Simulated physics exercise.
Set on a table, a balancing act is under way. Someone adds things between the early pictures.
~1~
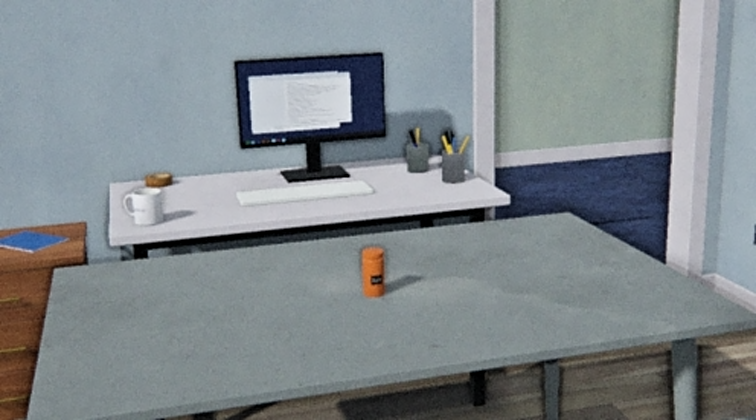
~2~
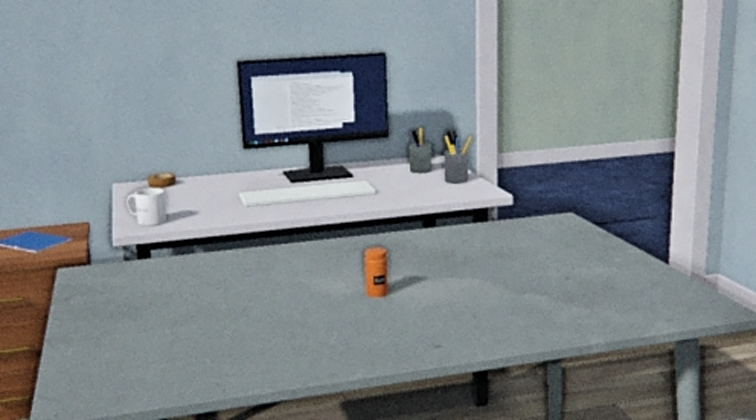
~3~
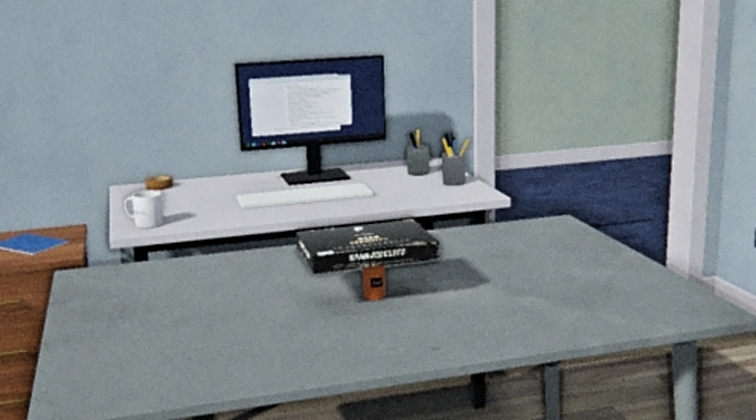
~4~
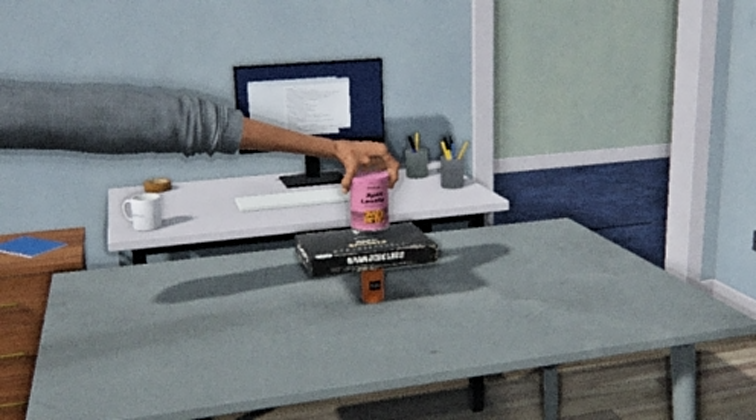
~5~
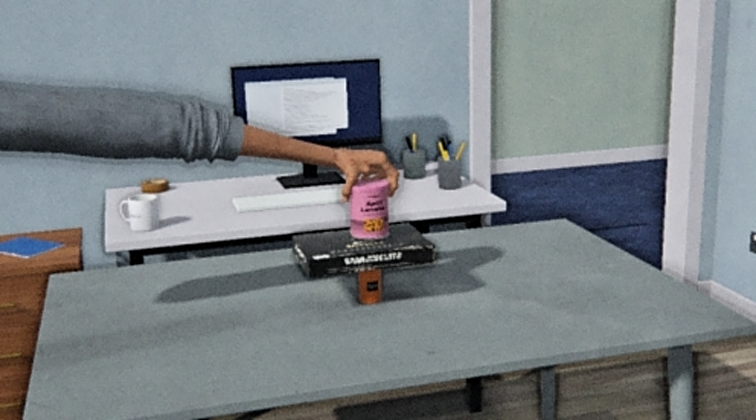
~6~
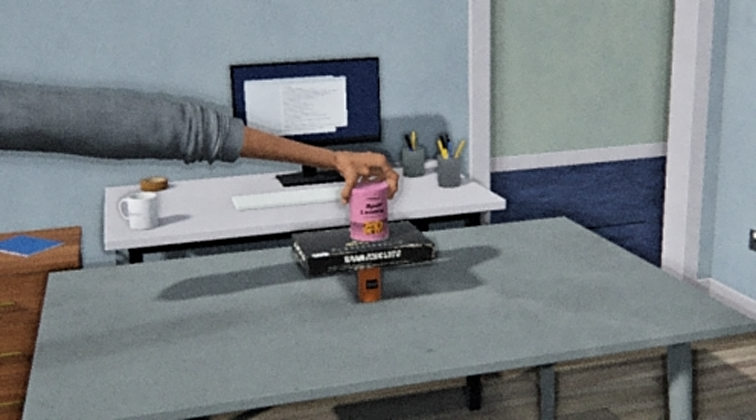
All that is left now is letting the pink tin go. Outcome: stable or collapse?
Stable.
Then, 0.30 s on from there, no change.
Then, 1.00 s on from there, pink tin resting near (369, 212).
In the end, all 3 unmoved. At the end, from the last picture's camera, pink tin near (369, 212). The stack keeps its balance.
